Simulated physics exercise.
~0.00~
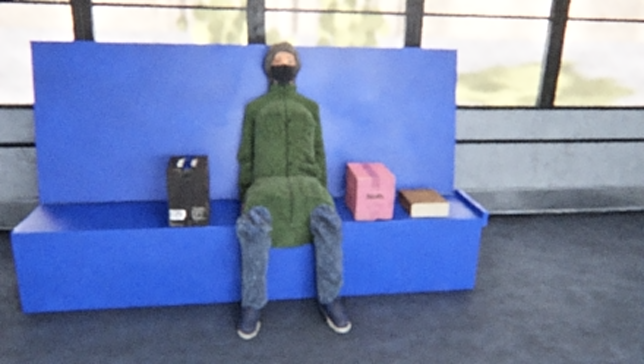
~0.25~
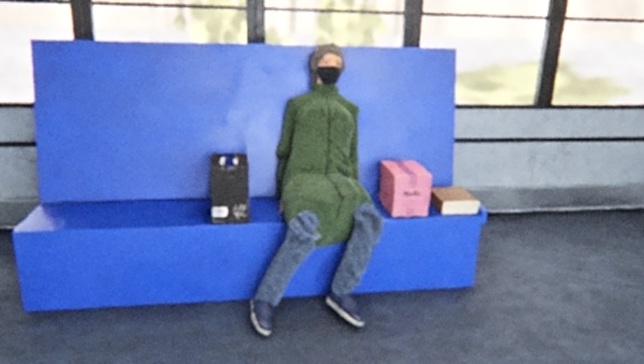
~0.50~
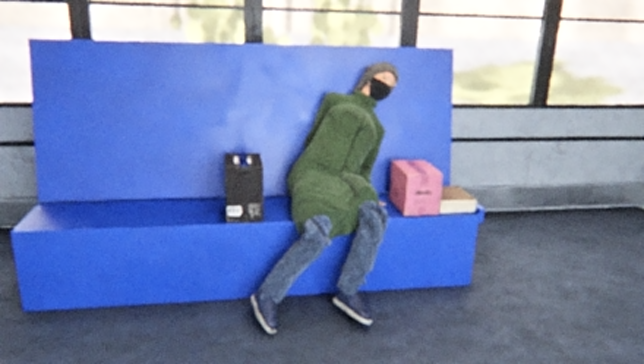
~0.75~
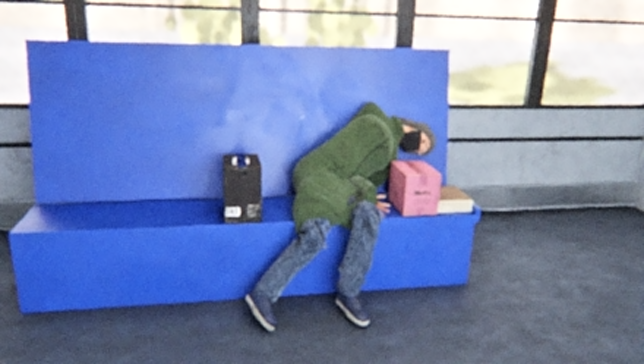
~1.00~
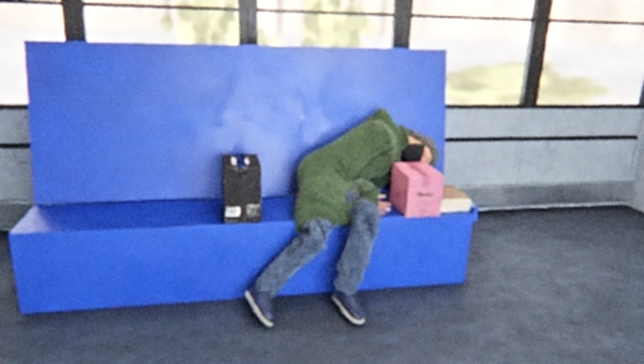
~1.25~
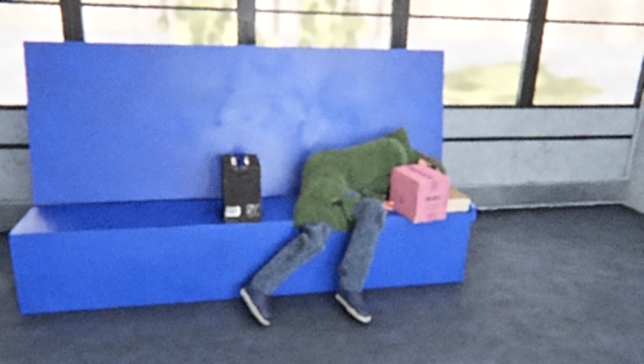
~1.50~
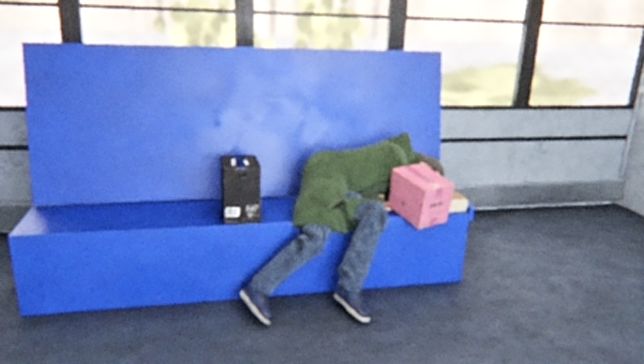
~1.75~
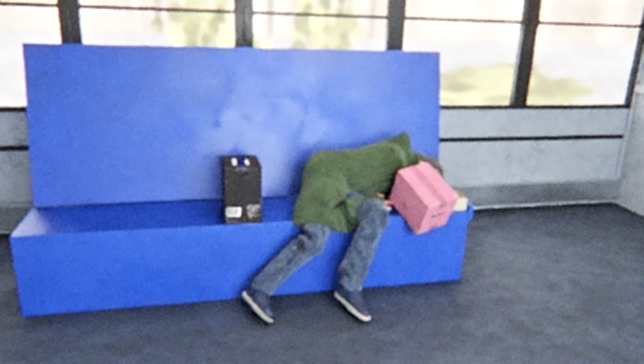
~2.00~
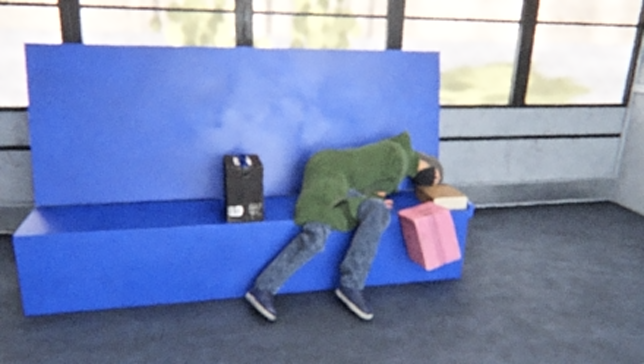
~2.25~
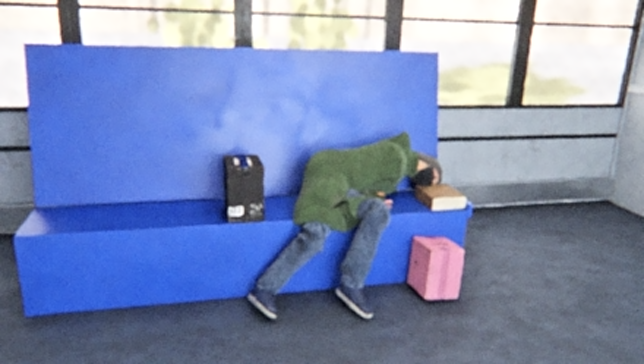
A commuter in a long green coat, jeans and a dark face mask sits slumped on a blue bench beneath the windows of a metro car, seen from the front. A black pack stands to the left, with a pink boxy bag and a flat brown item to the right. Person and bags slide right, then the limp body topples sideways over the pink bag. The bag tilts, tips over the front edge and drops to the floor. The commuter stays folded over on the seat, head by the brown item, the black pack still upright.
